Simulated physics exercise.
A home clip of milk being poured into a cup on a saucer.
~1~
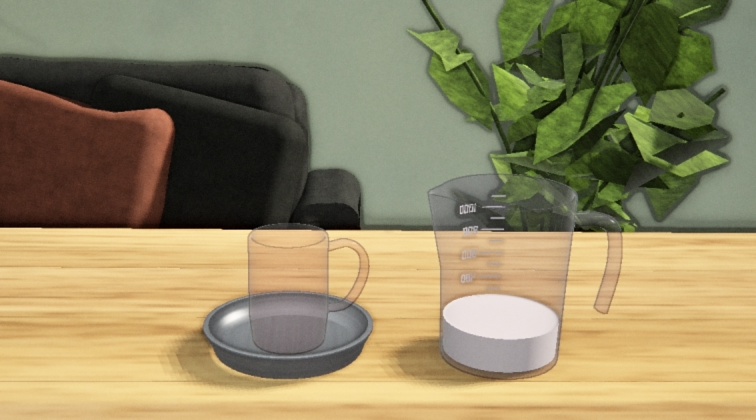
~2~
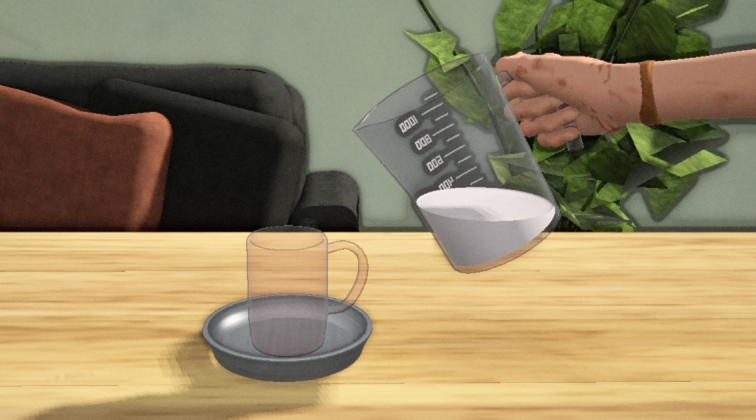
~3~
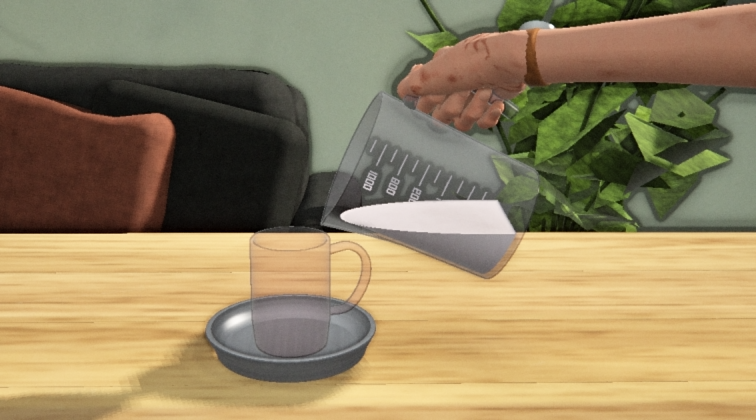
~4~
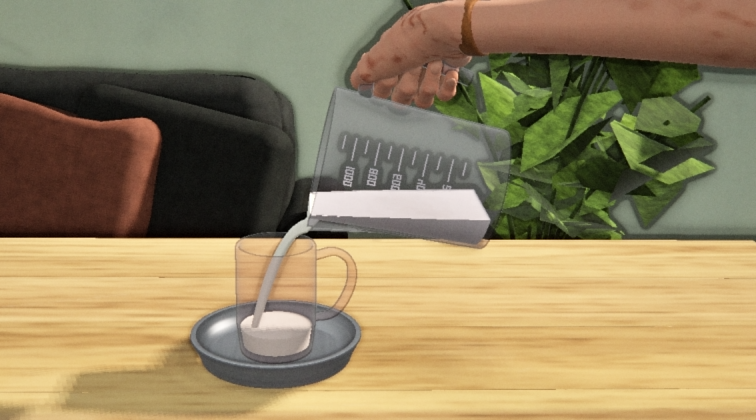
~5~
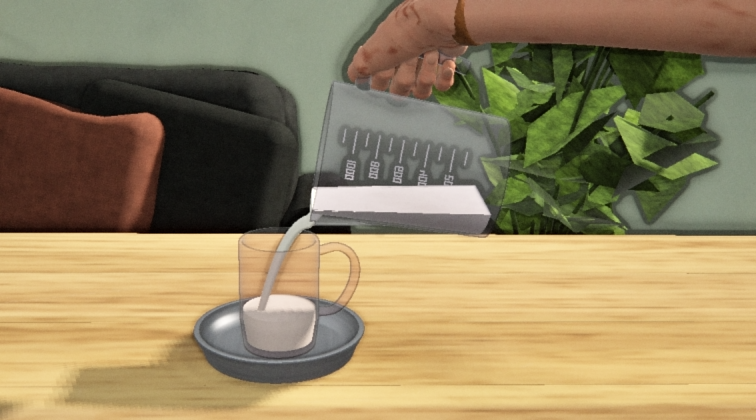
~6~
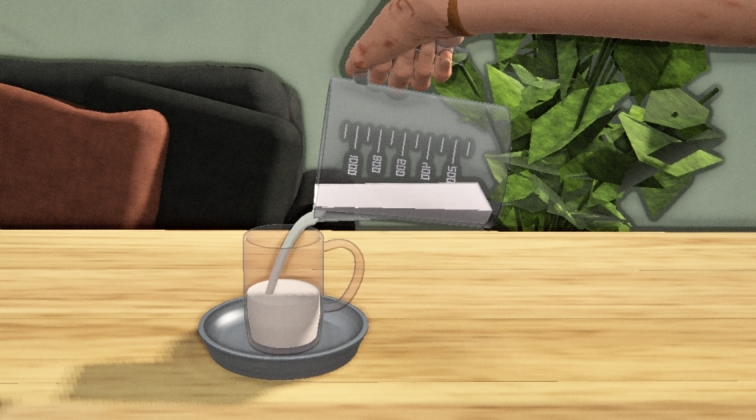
A clear measuring jug of white milk stands to the right of an empty, see-through pinkish mug on a grey saucer, seen from the front across a pale wooden table. Behind them are a black sofa with a rust-red cushion, a green wall and a leafy plant. A hand from the right lifts the jug, tilts it leftward and pours a stream that fills the mug about halfway.
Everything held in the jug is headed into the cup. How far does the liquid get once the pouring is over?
It stays held in the cup.
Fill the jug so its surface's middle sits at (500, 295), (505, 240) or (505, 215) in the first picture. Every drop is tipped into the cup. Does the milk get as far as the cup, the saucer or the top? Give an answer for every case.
In that order: Into the saucer, on to the top, floods the top.
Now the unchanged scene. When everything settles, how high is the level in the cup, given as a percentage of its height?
Level in cup: Near 80 per cent.
Soon after, the cup is about two thirds full; the saucer is dry.
Later, the cup is about three quarters full; the saucer is dry.
In the end, the cup is about three quarters full; the saucer is dry.
